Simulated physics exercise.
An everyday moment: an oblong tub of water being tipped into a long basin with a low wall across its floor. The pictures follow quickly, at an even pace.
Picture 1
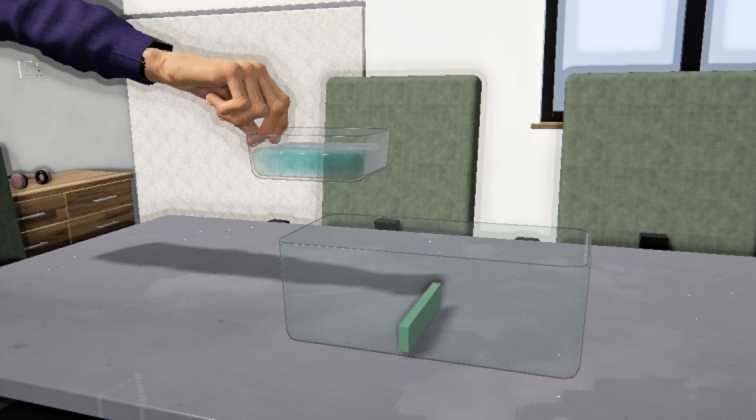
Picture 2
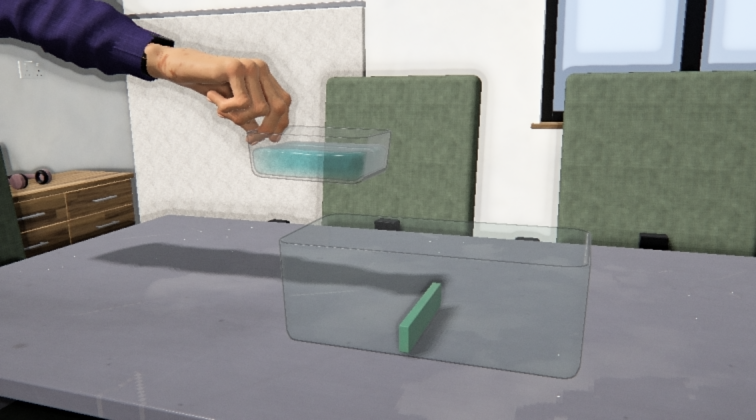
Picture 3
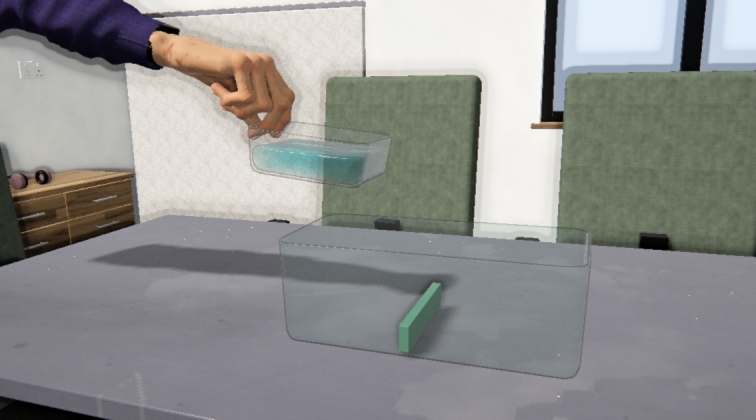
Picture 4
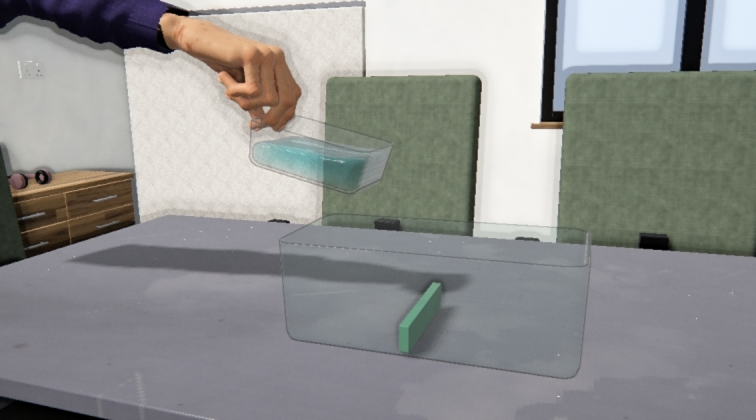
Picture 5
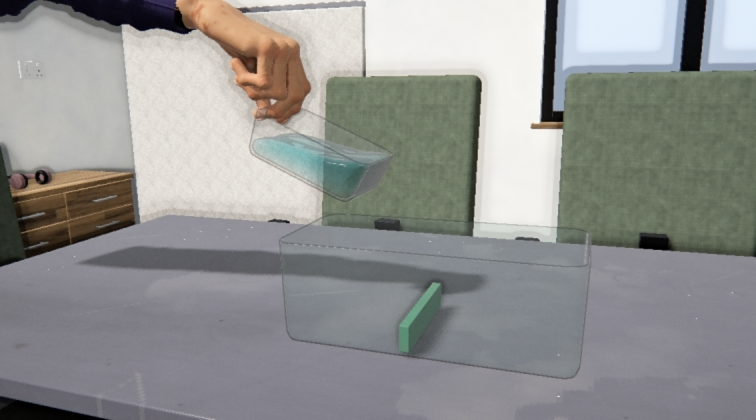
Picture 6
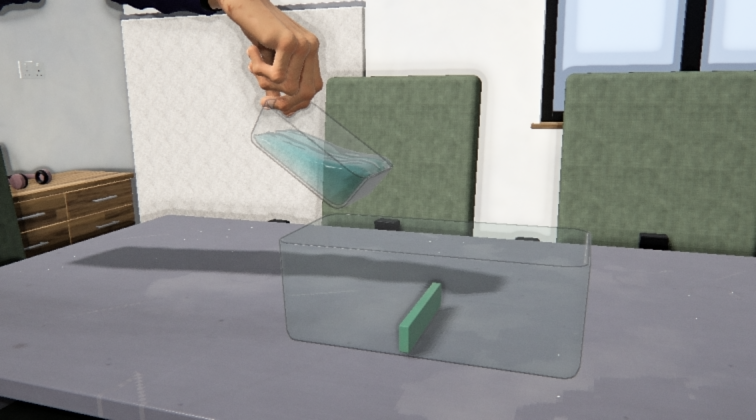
A hand tilts a small clear tub of blue-green water rightward above a long clear basin.
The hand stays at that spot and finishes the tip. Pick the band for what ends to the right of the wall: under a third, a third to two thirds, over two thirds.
The share right of the wall is less than a third.
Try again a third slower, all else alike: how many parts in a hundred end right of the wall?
It comes to 35 per cent or so.
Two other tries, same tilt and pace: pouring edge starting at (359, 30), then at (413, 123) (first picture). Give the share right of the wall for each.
The first gives 25 %, the second 75 %.
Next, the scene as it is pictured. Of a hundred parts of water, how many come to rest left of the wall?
Some 75 per cent.
A moment on, the oblong tub is tipped right over and 4 per cent is still to pour, 76 is left of the wall and 12 right of it.
Next, the oblong tub is tipped right over and 0 per cent is still to pour, 75 is left of the wall and 18 right of it.
Then the oblong tub is tipped right over and 0 per cent is still to pour, 76 is left of the wall and 20 right of it.
Later the oblong tub is tipped right over and 0 per cent is still to pour, 76 is left of the wall and 20 right of it.
In the end 76 per cent lies left of the wall, 20 right of it and 4 outside.
